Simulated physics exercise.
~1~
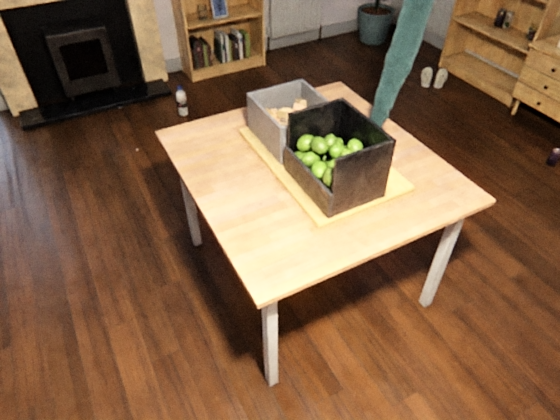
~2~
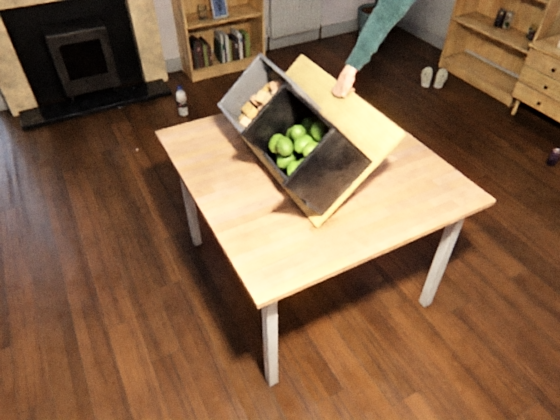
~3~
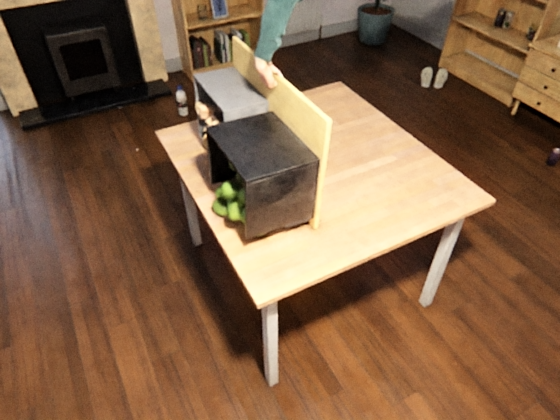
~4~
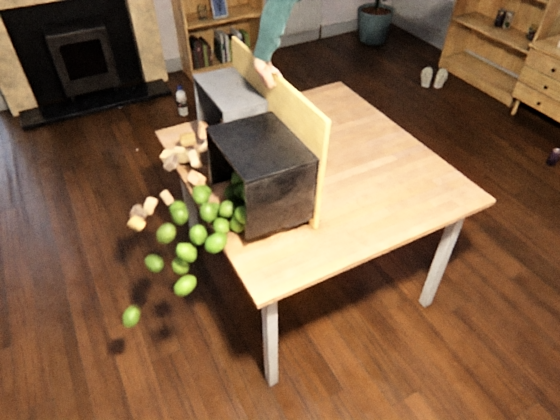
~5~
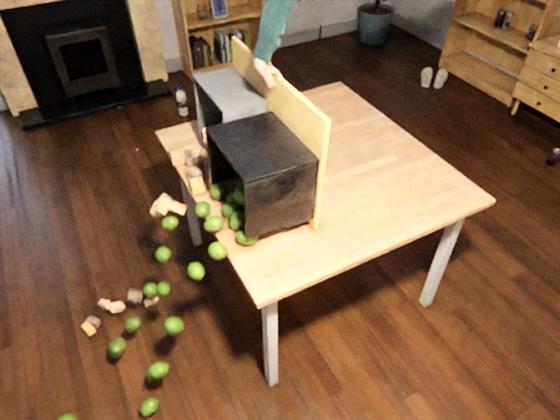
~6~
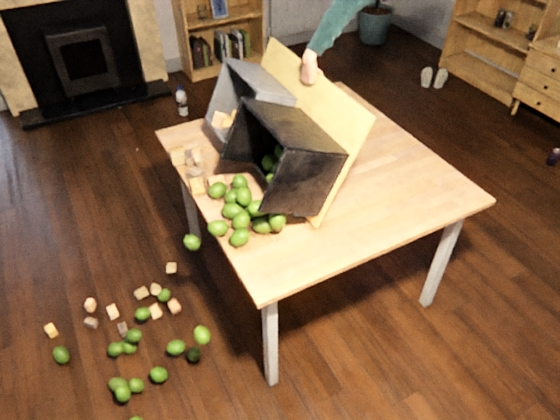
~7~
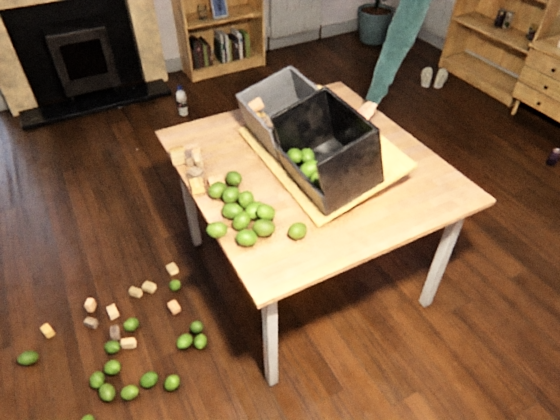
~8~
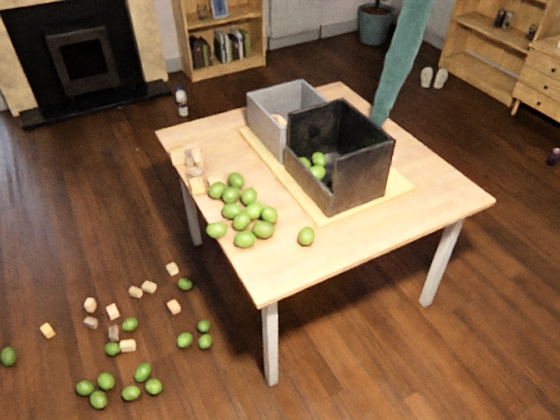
A board holding a black crate of green fruit and a grey crate of wooden chunks was tipped up on its left edge by a hand, spilling pieces onto the table and floor, then lowered flat with a few fruit still inside.
